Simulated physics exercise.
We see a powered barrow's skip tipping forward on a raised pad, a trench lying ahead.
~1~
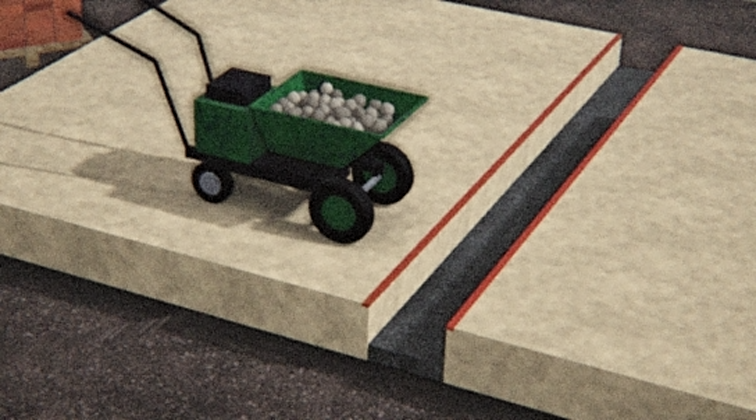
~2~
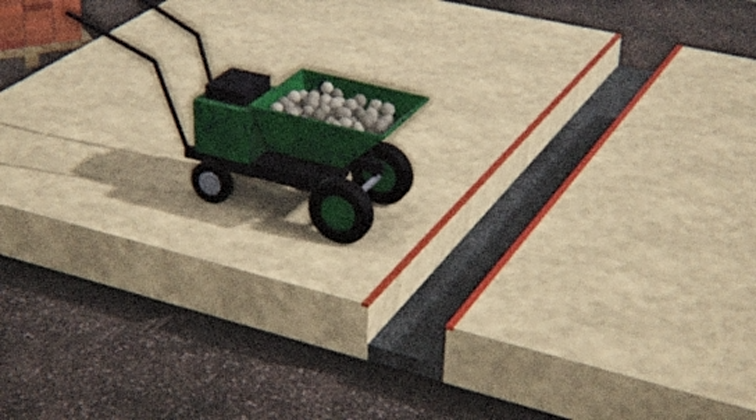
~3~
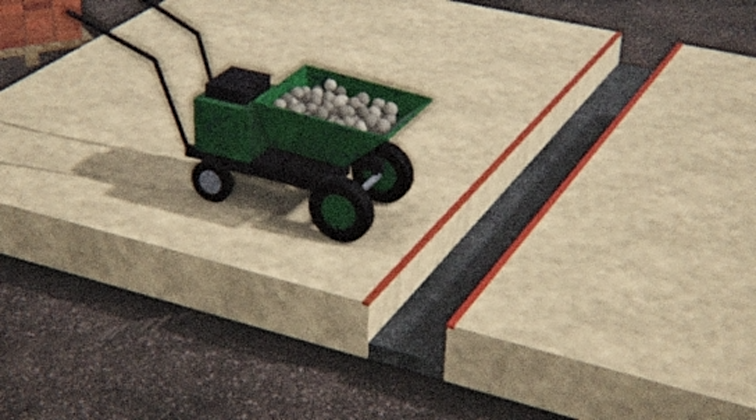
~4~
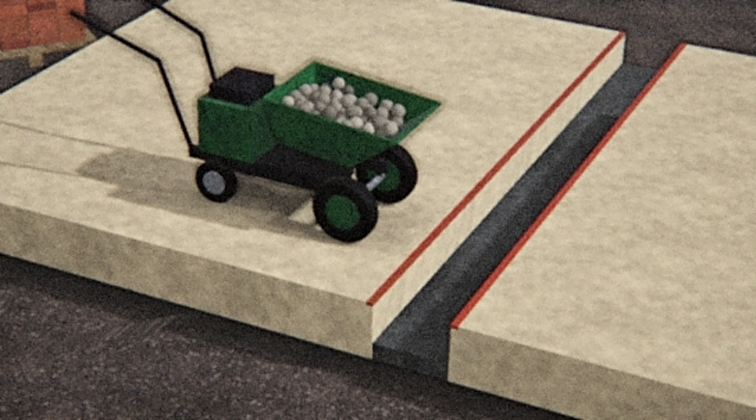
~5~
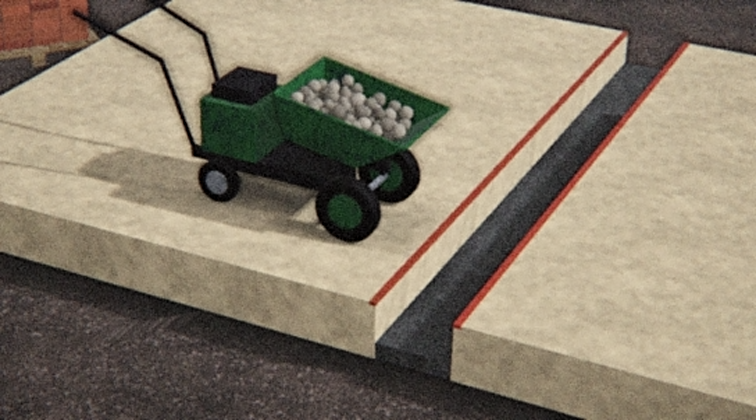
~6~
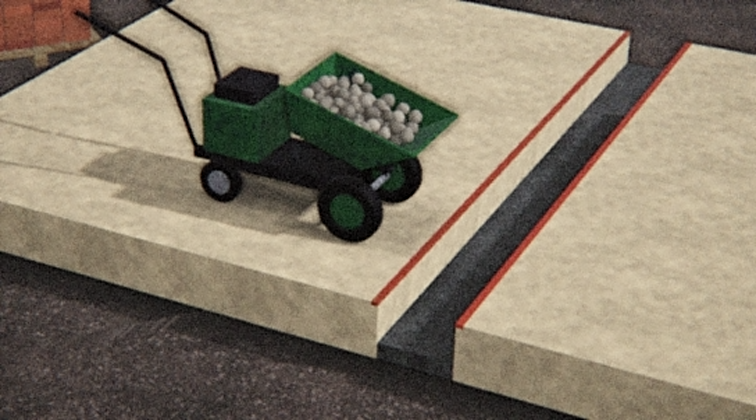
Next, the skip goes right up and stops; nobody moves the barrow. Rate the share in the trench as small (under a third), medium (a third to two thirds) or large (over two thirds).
Large.
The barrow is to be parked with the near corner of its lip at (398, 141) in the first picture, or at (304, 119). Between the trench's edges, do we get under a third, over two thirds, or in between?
Lab note - position 1: More than two thirds; position 2: Less than a third.
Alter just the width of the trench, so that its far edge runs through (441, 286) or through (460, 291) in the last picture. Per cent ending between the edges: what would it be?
You'd get 20 % in the first case and 80 % in the second.
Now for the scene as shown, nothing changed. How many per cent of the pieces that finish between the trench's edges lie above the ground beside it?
Around 0 in a hundred.
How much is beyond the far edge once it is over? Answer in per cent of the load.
Close to 0 in a hundred.
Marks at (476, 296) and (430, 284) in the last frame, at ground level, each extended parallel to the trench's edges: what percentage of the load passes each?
0 and 80 in a hundred.
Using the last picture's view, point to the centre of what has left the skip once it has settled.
I'd put the middle somewhere around (481, 275).
Soon after the last picture, skip tipped steeply; all in the skip.
A little later, skip tipped right over; about half in the skip; about half in or heaped over the trench.
Later still, skip tipped right over; nearly all in or heaped over the trench; a stray few beyond it.
At rest, skip tipped right over; nearly all in or heaped over the trench; a stray few beyond it.
